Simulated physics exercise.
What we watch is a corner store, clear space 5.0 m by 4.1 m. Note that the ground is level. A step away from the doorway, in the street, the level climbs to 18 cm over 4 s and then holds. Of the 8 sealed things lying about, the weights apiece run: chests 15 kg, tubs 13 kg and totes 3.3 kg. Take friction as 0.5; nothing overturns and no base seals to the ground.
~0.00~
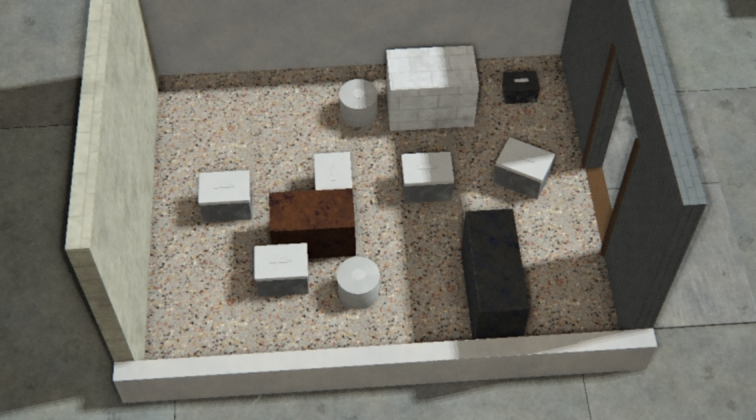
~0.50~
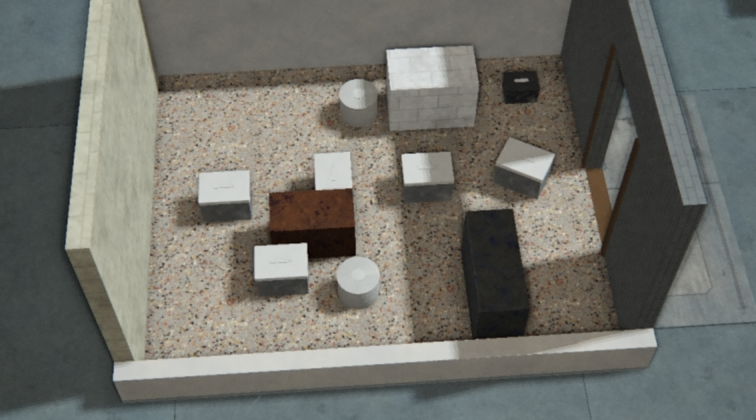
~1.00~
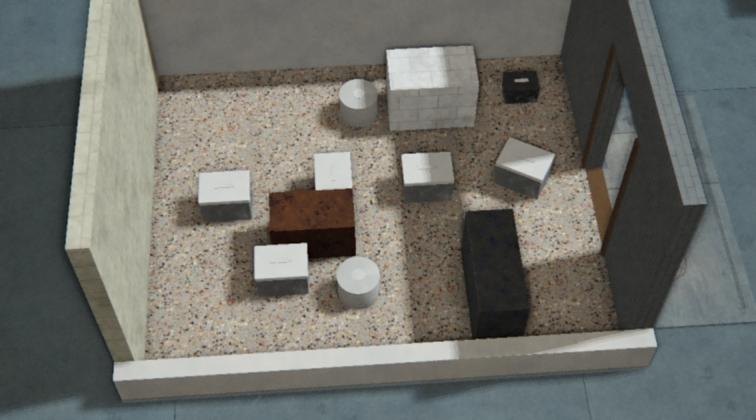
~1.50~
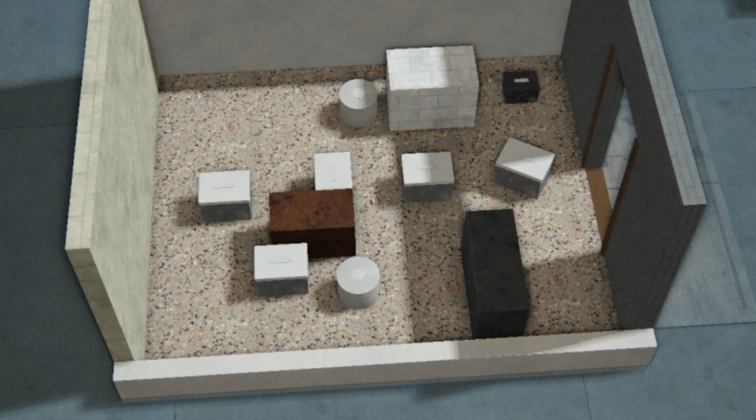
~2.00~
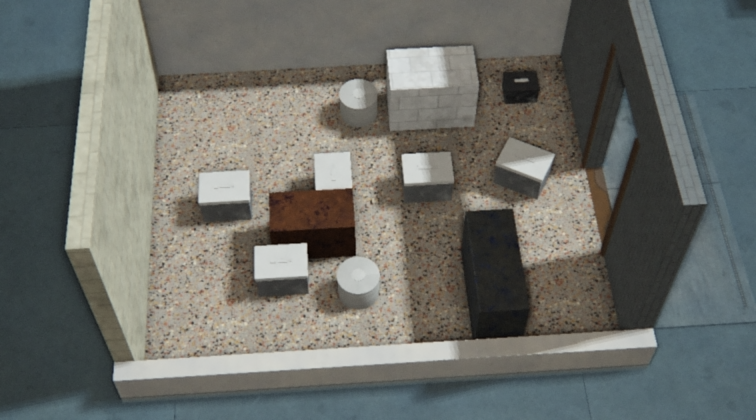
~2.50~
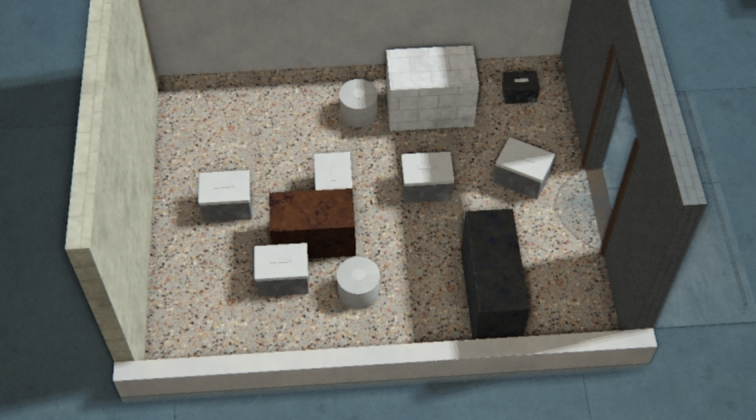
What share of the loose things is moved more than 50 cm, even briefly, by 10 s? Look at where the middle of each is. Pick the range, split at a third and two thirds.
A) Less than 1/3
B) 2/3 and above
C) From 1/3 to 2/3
C.
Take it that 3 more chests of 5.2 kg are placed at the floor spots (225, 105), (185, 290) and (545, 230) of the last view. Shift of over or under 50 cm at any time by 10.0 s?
The three, in order: Smaller shift, smaller shift, larger.
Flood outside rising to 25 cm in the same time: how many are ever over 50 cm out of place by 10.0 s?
Then 4 of them.
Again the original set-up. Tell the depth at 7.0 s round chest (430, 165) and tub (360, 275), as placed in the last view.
Roughly 5 and 4 cm.
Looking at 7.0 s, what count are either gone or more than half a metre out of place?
I make it 1.
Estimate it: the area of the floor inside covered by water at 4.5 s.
I'd estimate close to 4.5 m2.
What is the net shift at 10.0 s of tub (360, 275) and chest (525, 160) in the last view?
First 0 cm, then 100 cm.
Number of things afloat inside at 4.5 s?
I'd say 0 of them.
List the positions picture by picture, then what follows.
In the first frame, a chest at (526, 158), on the bottom; a chest at (224, 186) rests on the ground; 0.0 m2 under water; 0 of 8 have shifted.
In the second frame, a chest at (526, 158), on the bottom; a chest at (224, 186) rests on the ground; water covers 0.0 m2; 0 of 8 have shifted.
In the third frame, a chest at (526, 158) rests on the ground; a chest at (224, 186), on the bottom; water covers 0.0 m2; 0 of 8 have shifted.
In the fourth frame, a chest at (526, 158) rests on the ground; a chest at (224, 186) rests on the ground; 0.0 m2 under water; 0 of 8 have shifted.
In the fifth frame, a chest at (526, 158) rests on the ground; a chest at (224, 186), on the bottom; 0.0 m2 under water; 0 of 8 have shifted.
In the sixth frame, a chest at (526, 158), on the bottom; a chest at (224, 186) rests on the ground; 0.3 m2 under water; 0 of 8 have shifted.
After 3.5 s 0 of 8 are over 50 cm from their spots; 0 afloat.
After 4.5 s 0 of 8 are over 50 cm from their spots; 0 afloat.
After 7.0 s 1 of 8 are over 50 cm from their spots; 1 afloat.
After 10.0 s 3 of 8 are over 50 cm from their spots, and 3 have been at some point; 3 afloat.
